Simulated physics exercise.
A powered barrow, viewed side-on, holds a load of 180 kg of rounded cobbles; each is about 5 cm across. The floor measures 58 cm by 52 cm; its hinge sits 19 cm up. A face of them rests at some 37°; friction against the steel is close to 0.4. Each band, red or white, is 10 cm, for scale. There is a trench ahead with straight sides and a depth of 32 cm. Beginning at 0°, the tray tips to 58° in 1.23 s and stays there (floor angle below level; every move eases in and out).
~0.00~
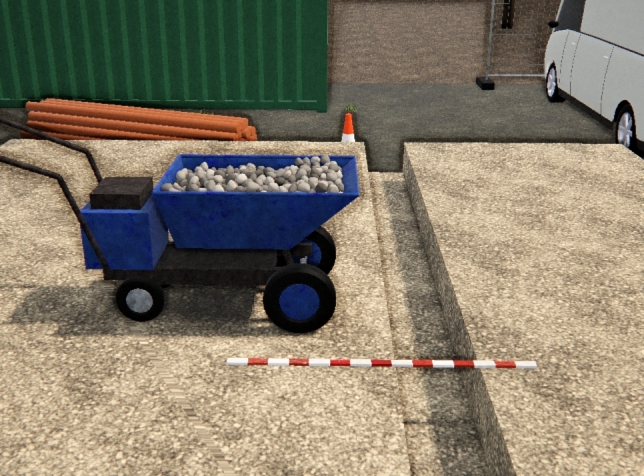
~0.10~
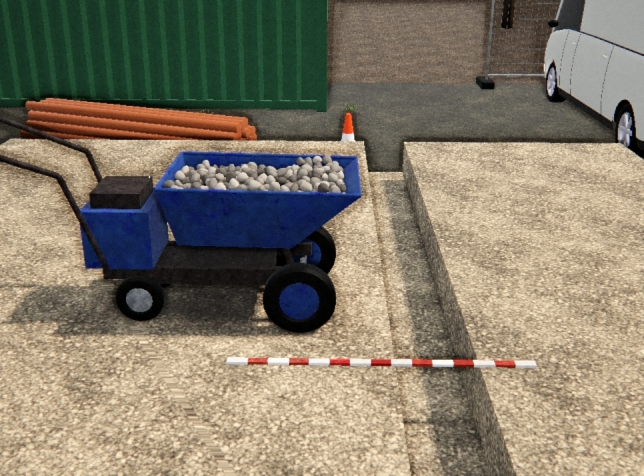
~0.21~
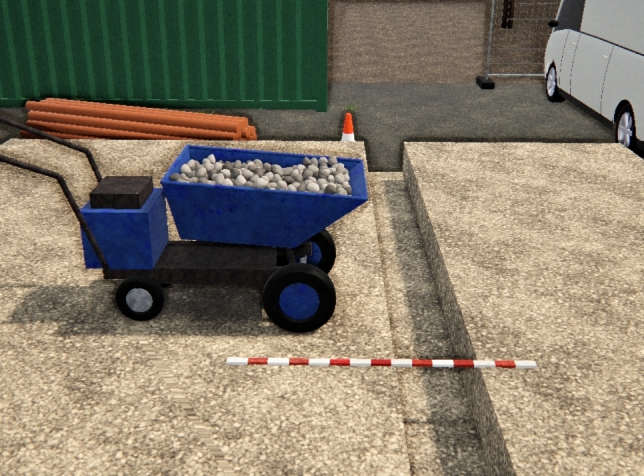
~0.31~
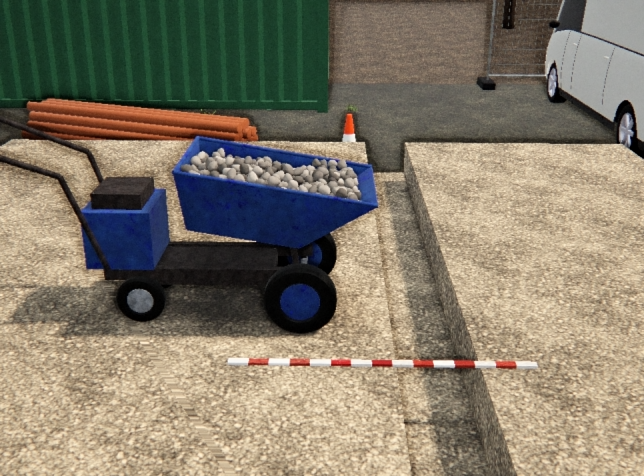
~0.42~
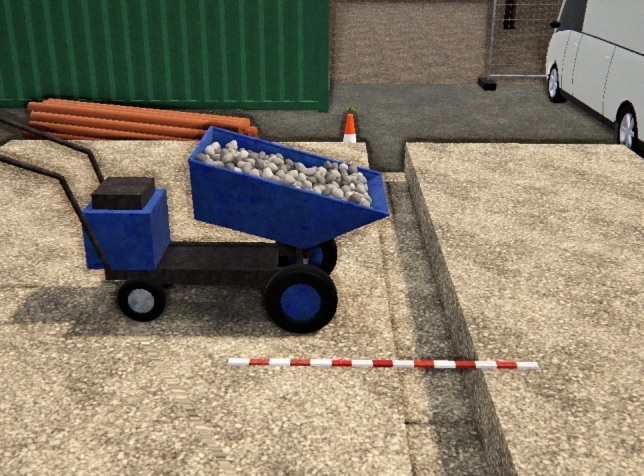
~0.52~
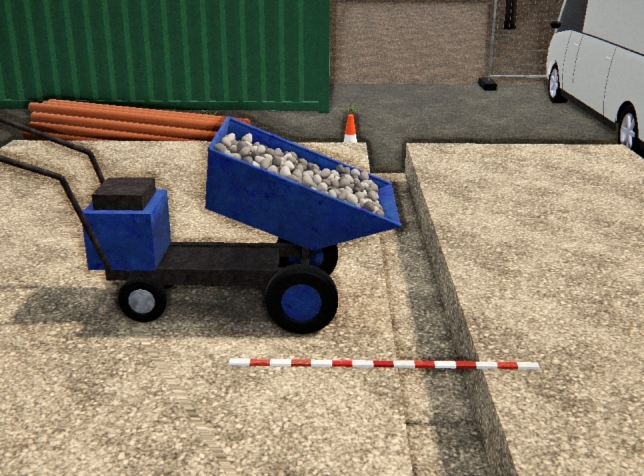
A blue tray heaped with rounded grey stones rises at its left end on a small wheeled barrow, slanting steadily more toward the right until its front lip reaches over the near edge of a straight-sided trench.
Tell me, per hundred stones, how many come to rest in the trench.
70 per hundred.
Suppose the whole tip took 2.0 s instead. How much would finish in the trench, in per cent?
It would come to roughly 80 per cent.
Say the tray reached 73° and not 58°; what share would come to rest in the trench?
About 75%.
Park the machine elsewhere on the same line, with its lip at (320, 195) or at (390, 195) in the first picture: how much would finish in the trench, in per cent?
About 100 per cent from the first spot, about 40 from the second.
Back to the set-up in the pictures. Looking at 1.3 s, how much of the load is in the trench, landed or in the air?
I'd put it near 20 per cent.
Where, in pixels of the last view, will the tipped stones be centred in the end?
Their middle ends up near (445, 335).
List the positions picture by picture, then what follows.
The tray is at 0°, its lip at (359, 195); the top of the load is at (312, 167), in the first frame.
The tray is at 1°, its lip at (361, 196); the top of the load is at (297, 167); the stones move at 0.2 m/s on average, in the second frame.
The tray is at 4°, its lip at (368, 199); the top of the load is at (216, 168); the stones move at 0.4 m/s on average, in the third frame.
The tray is at 9°, its lip at (378, 206); the top of the load is at (213, 161); the stones move at 0.5 m/s on average, in the fourth frame.
Lip at (389, 215), floor tilted 15°, highest stones at (220, 152); the stones move at 0.6 m/s on average, in the fifth frame.
The tray is at 22°, its lip at (401, 226); the top of the load is at (233, 144); the stones move at 0.7 m/s on average, in the sixth frame.
After 0.9 s the floor is at 49°; 100 % in the tray; the foremost stones are at (420, 247).
After 1.3 s the floor is at 58°; 78 % in the tray, 18 % in the trench, 4 % past the trench; the foremost stones are at (492, 315).
After 1.7 s the floor is at 58°; 42 % in the tray, 32 % in the trench, 26 % past the trench; the foremost stones are at (560, 304).
After 3.6 s the floor is at 58°; 0 % in the tray, 70 % in the trench, 30 % past the trench; the foremost stones are at (625, 291).
